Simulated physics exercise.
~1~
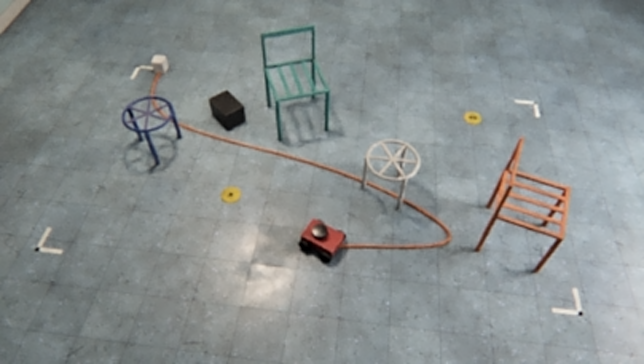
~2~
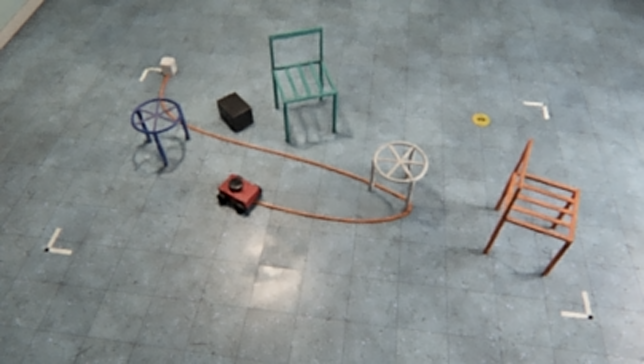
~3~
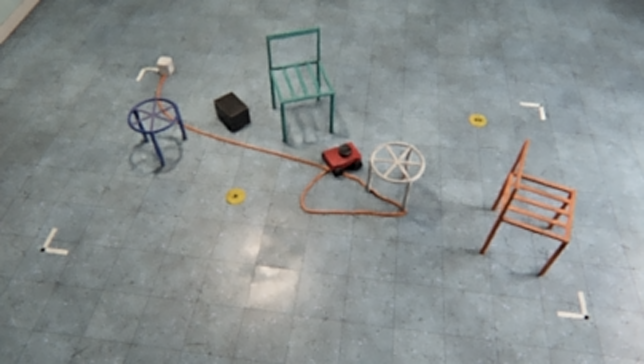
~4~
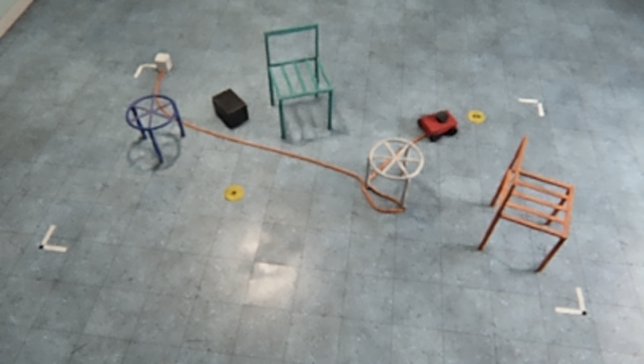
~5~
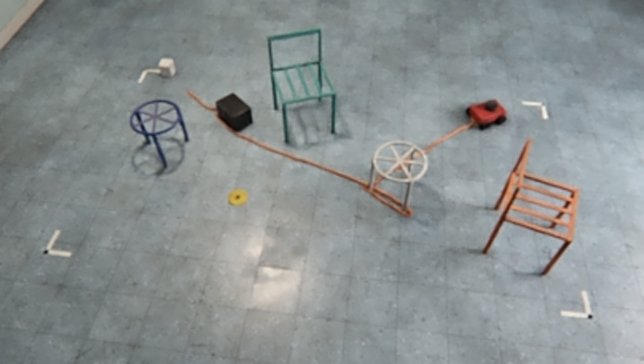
The clip opens on a tiled floor where a small red cart trails an orange cord past a blue stool, a black box, a teal chair, a white stool and an orange chair. The cart first moves left and slightly up, drawing the cord into a long loop around the white stool. It then heads right, passing just above the white stool. Continuing right beyond a yellow mark, it pulls the cord tighter around the stool's legs. Finally the cord's far end comes away from the white block near the blue stool, unplugged, while the furniture stays put.
